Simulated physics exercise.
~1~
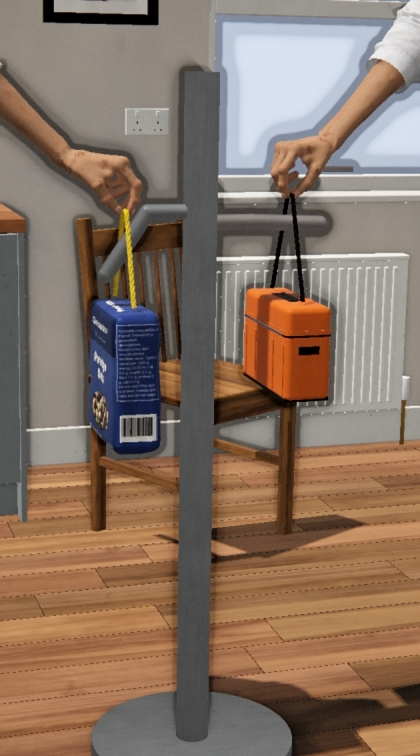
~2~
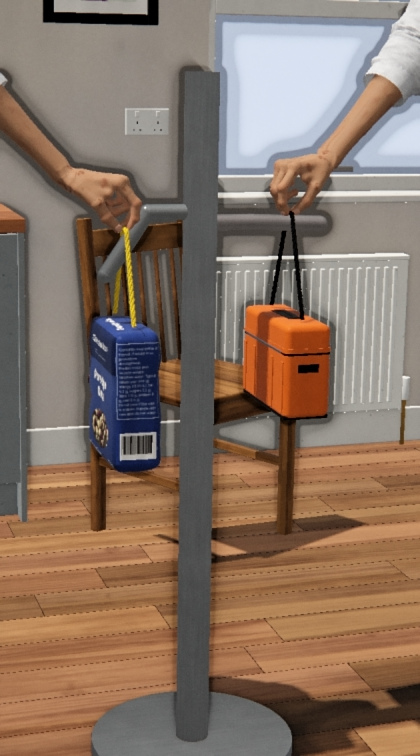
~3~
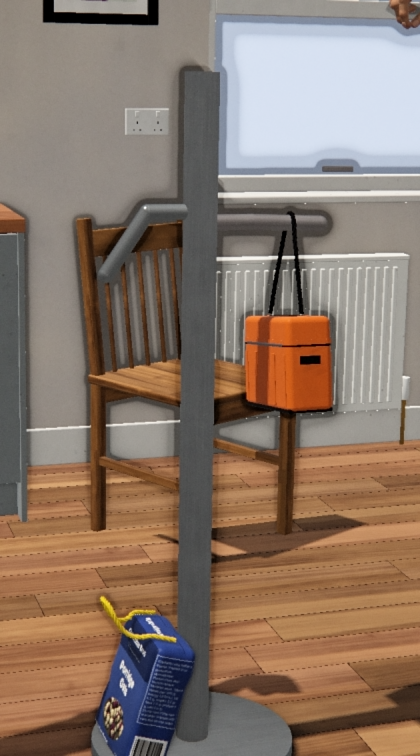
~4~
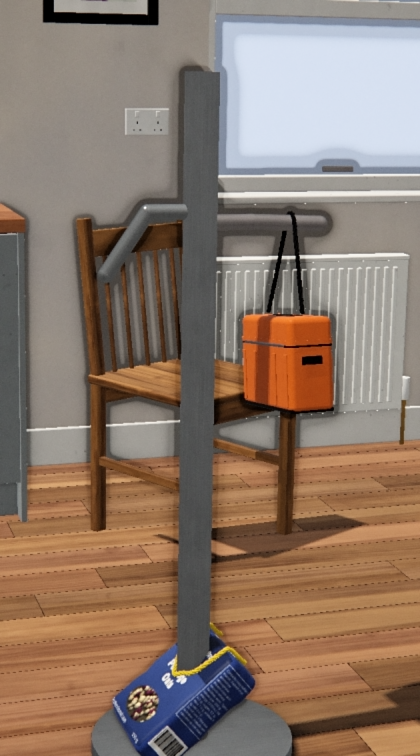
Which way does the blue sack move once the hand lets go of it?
The blue sack moves down, ending up on the floor at the foot of the post.
